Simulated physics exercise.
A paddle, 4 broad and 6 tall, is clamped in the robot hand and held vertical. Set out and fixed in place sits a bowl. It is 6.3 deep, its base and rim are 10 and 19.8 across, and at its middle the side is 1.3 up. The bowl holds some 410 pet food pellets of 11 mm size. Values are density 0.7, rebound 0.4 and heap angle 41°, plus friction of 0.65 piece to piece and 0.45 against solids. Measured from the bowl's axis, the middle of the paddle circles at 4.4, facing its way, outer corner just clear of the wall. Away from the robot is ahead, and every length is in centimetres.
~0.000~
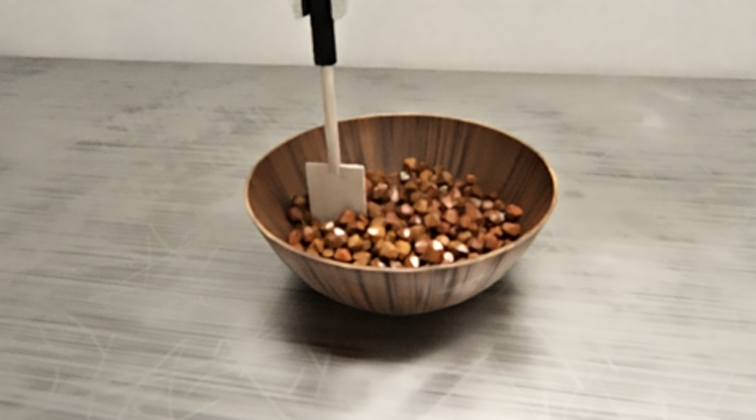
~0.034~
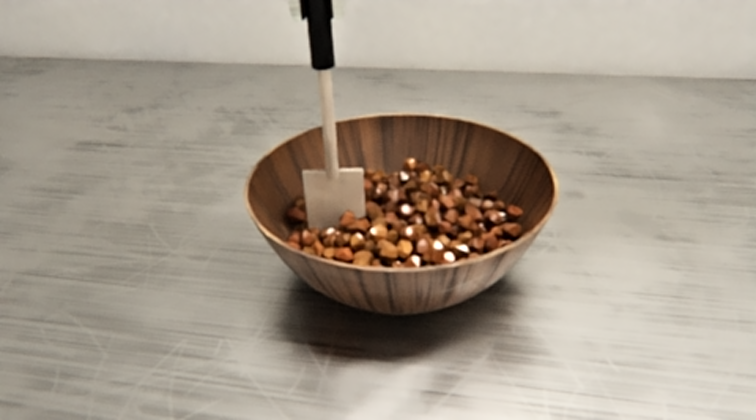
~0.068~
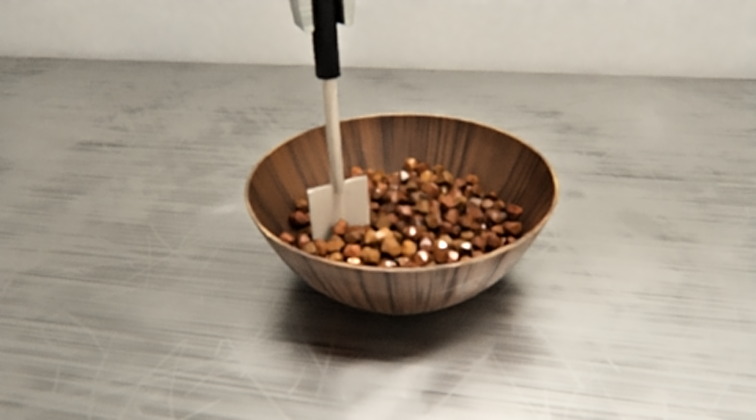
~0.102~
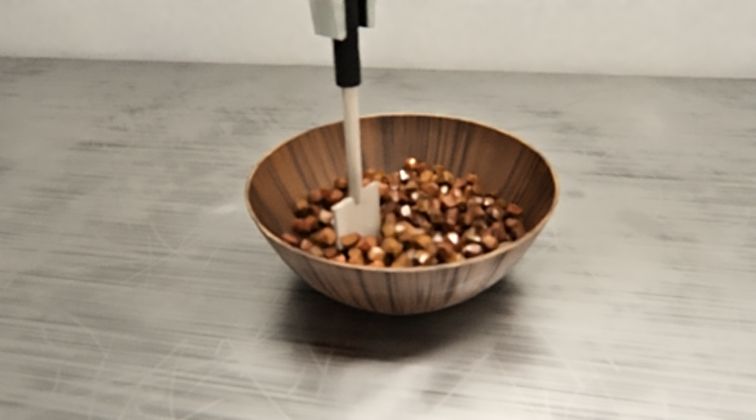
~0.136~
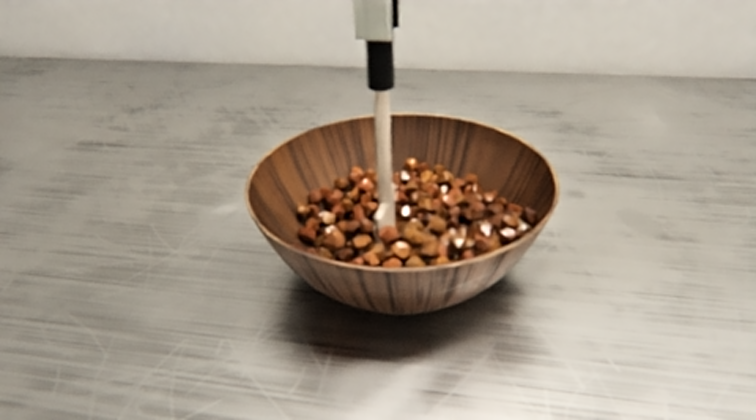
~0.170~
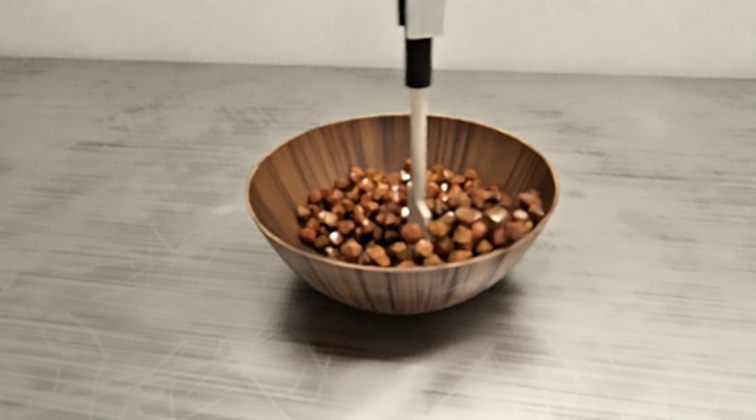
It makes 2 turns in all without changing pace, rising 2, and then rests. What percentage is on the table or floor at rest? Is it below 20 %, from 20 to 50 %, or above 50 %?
Below 20 %.
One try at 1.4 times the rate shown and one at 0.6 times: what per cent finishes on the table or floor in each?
Roughly 30 and 5 per cent.
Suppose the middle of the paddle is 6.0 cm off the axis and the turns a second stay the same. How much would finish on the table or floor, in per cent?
Then about 15 %.
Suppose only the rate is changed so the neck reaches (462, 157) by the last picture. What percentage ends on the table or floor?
Something like 30 percent, roughly.
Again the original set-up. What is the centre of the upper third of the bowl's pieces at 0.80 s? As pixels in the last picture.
I'd put it close to (435, 219).
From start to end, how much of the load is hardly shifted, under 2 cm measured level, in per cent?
Around 5 per cent.
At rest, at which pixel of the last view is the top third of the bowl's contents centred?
Centre, approx.: (389, 232).
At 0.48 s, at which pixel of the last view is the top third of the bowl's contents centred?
About (306, 190).
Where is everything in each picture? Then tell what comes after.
The first picture shows paddle neck at (333, 145), 0° round; upper third of the load around (405, 222), from x 295 to 510, top at y 165; 410 in the bowl.
The second picture shows paddle neck at (331, 150), 11° round; upper third of the load around (403, 224), from x 290 to 510, top at y 165.
The third picture shows paddle neck at (336, 162), 36° round; upper third of the load around (398, 238), from x 285 to 515, top at y 165.
The fourth picture shows paddle neck at (355, 173), 62° round; upper third of the load around (405, 246), from x 285 to 520, top at y 165.
The fifth picture shows paddle neck at (384, 178), 88° round; upper third of the load around (430, 243), from x 295 to 530, top at y 165.
The sixth picture shows paddle neck at (418, 176), 113° round; upper third of the load around (465, 232), from x 305 to 535, top at y 165; 410 in the bowl.
By 0.48 s, 350° round, highest piece 8 above the table; 361 in the bowl, 39 on the table or floor, 10 in flight or on the tool.
By 0.80 s, 227° round, highest piece 7 above the table; 353 in the bowl, 56 on the table or floor, 1 in flight or on the tool.
By 1.15 s, 0° round, highest piece 5 above the table; 353 in the bowl, 57 on the table or floor.
By 1.85 s, 0° round, highest piece 5 above the table; 353 in the bowl, 57 on the table or floor.
Final count, 353 in the bowl, 57 on the table or floor. That is 14 % on the table or floor.
